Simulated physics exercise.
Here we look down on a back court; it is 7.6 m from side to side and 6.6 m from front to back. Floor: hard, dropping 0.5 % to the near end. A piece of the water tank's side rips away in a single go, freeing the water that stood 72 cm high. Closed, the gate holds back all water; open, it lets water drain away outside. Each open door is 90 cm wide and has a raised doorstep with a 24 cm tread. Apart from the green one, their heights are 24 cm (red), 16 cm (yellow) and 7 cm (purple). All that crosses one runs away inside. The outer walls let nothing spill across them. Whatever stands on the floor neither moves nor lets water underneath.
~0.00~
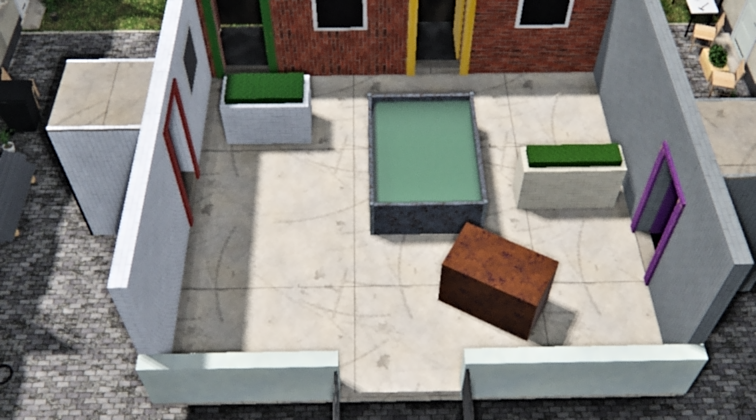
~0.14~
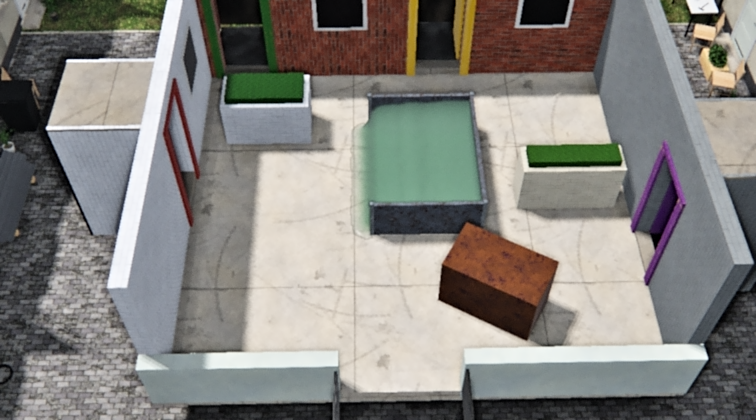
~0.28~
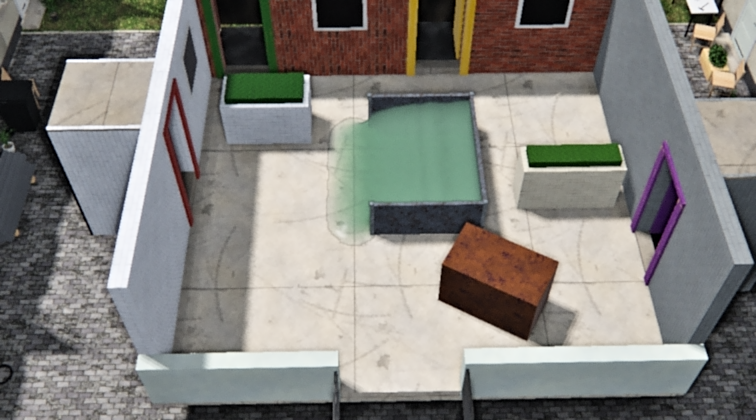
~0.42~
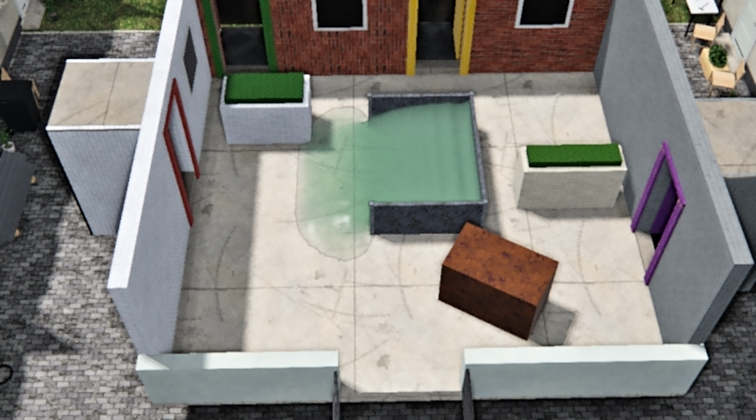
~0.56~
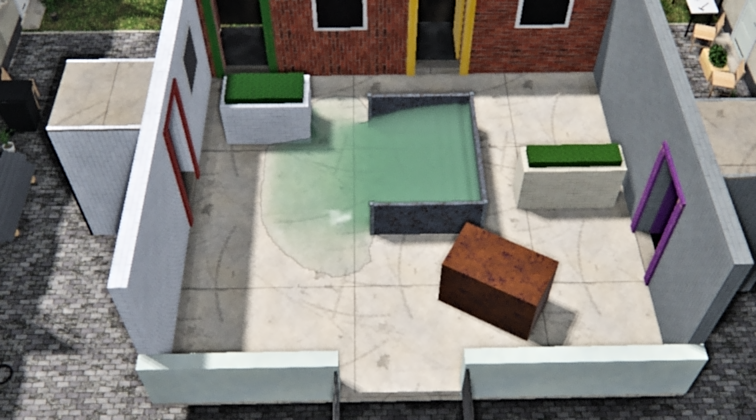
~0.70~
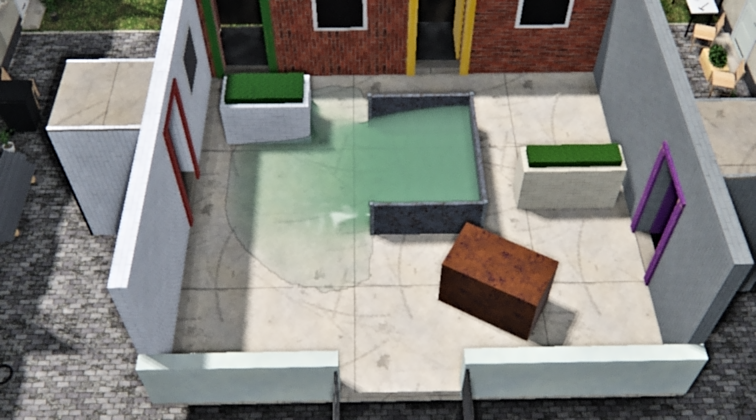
A big tank of green water in a walled courtyard opened along its left side, and the water poured out and spread leftward across the pale floor in a widening, thinning sheet.
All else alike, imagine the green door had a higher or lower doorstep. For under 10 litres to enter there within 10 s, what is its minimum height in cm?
Its minimum height would be about 25 cm.
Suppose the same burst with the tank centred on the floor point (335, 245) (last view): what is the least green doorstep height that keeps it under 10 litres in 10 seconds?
Then roughly 26 cm.
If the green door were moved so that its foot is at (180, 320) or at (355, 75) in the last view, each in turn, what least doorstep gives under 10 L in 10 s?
In turn: Roughly 17 cm, roughly 16 cm.
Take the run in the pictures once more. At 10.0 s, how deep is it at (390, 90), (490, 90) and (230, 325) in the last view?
In order: Around 3, 4 and 8 cm.
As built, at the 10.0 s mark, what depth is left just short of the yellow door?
It comes to about 3.0 centimetres deep.
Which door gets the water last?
Final door: Purple.
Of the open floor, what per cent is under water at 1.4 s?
Close to 30 per cent of it is wet.
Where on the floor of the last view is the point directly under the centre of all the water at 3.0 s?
Centre of the water: Approx. (290, 198) px.
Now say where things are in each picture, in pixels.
Still water, 72 cm deep, in the water tank at (424, 150); the green door at (241, 38) is dry, in the first picture.
The gap is at (372, 169), the front 0.3 m out at (355, 211); the back of the water tank holds 72 cm, in the second picture.
The front is at (331, 211), 0.7 m from the gap at (372, 170); 1.7 m2 of floor is wet, 72 cm left at the back, in the third picture.
The front is at (300, 212), 1.3 m from the gap at (372, 171); 3.5 m2 of floor is wet, 67 cm left at the back, in the fourth picture.
Water pours out at (372, 171) and has run 1.9 m, to (266, 209); about 10 cm deep outside, 61 cm at the back, in the fifth picture.
The gap is at (372, 171), the front 2.5 m out at (231, 213); the back of the water tank holds 61 cm; the green door at (241, 38), 3.6 m from the gap, is still 1.2 m from the nearest water, in the sixth picture.
After 1.4 s water covers 30 % of the floor, deepest (46 cm) near (198, 179); 3 cm at the green door, 0 litres in over its 9 cm doorstep.
After 3.0 s water covers 45 % of the floor, deepest (40 cm) near (170, 370); 23 cm at the green door, 45 litres in over its 9 cm doorstep.
After 10.0 s water covers 95 % of the floor, deepest (12 cm) near (636, 246); 4 cm at the green door, 136 litres in over its 9 cm doorstep.
At the green door as built, the water arrived by 1.4 s and peaked near 23 cm at 3.0 s.
Run again over the same 10 s with other heights there, 17 litres in over 23 cm, 1 litre over 31.5 cm. The limit of 10 litres is kept from about 25 cm up.
